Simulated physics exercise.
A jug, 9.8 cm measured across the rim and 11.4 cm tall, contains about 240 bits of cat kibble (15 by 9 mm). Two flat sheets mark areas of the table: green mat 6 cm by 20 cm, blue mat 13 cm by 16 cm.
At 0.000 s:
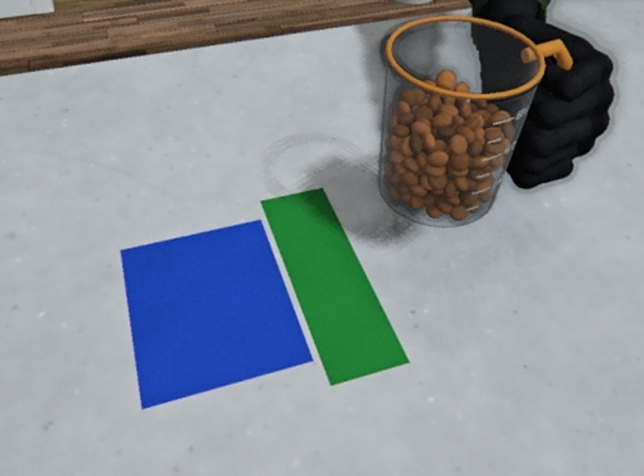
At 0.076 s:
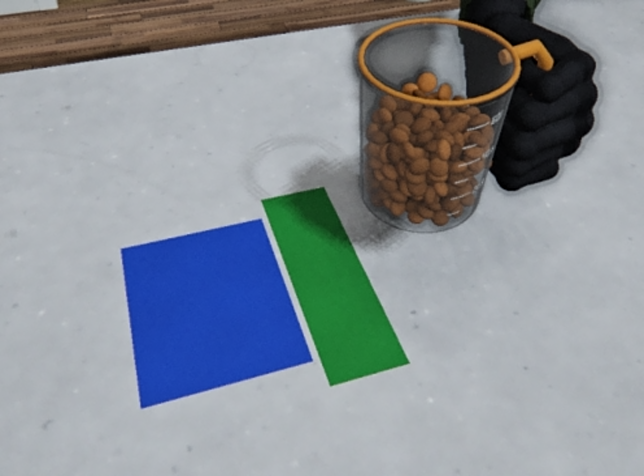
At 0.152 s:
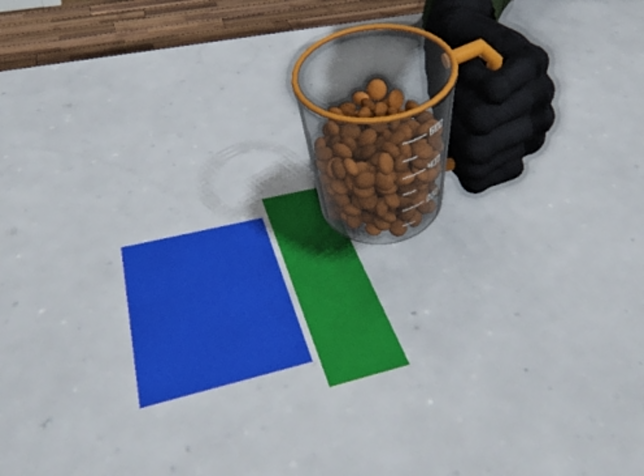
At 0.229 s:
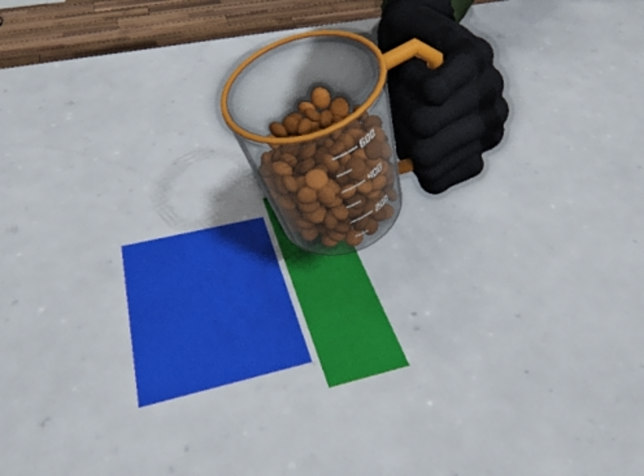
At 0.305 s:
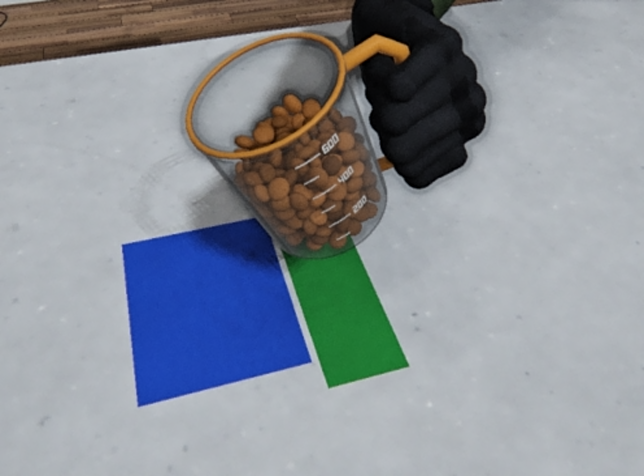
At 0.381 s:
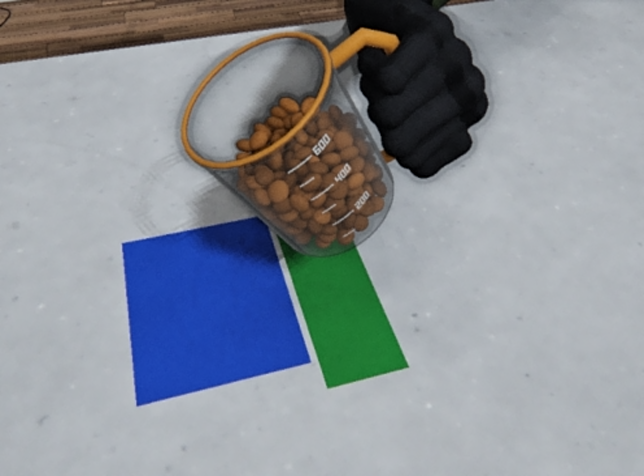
Clear jug of brown kibble moving left in a black-gloved hand above green and blue mats, tilting leftward along the way.
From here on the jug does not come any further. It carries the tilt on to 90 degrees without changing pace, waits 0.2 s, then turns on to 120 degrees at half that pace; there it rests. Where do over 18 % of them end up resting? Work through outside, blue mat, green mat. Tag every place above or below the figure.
Outside is below, blue mat is above, green mat is below.
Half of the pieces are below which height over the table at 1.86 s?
Height: Some 12 cm.
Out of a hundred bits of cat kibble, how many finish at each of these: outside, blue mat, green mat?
Tally: Outside 10 percent; blue mat 85 percent; green mat 5 percent.
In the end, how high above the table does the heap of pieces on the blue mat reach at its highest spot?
Height at rest: Around 4.0 cm.
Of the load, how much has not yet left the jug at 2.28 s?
Roughly 25 percent of the load.
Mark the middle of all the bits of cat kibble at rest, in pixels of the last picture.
The middle comes to rest near (211, 289).
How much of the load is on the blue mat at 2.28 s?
Share at that time: Near 70 per cent.
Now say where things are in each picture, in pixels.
The first frame shows jug at (450, 119); tilt 0 degrees; moved 0.0 cm; lip at (395, 66); top of the load at (416, 95); green mat at (326, 272); blue mat at (210, 302).
The second frame shows jug at (428, 127); tilt 2 degrees; moved 1.8 cm; lip at (367, 73); top of the load at (396, 99).
The third frame shows jug at (378, 144); tilt 8 degrees; moved 5.7 cm; low side left; lip at (298, 92); top of the load at (368, 105).
The fourth frame shows jug at (325, 157); tilt 15 degrees; moved 9.7 cm; low side left; lip at (226, 113); top of the load at (361, 115).
The fifth frame shows jug at (301, 160); tilt 22 degrees; moved 11.5 cm; low side left; lip at (190, 129); top of the load at (335, 116).
The sixth frame shows jug at (301, 158); tilt 28 degrees; moved 11.5 cm; low side left; lip at (186, 141); top of the load at (336, 114); green mat at (328, 272); blue mat at (209, 298). It turns about 90 degrees a second.
Then, at 0.95 s, tilt 79 degrees; jug 100 %; middle of all pieces on or above the table near (323, 161).
After 1.43 s, tilt 92 degrees; blue mat 5 %, jug 95 %; middle of all pieces on or above the table near (310, 172).
After 1.86 s, tilt 111 degrees; blue mat 10 %, jug 85 %; middle of all pieces on or above the table near (295, 185).
After 2.28 s, tilt 120 degrees; blue mat 70 %, outside 5 %, jug 25 %; middle of all pieces on or above the table near (224, 263).
At rest (3.4 s), blue mat 85 %, green mat 5 %, outside 10 %, jug 0 %.
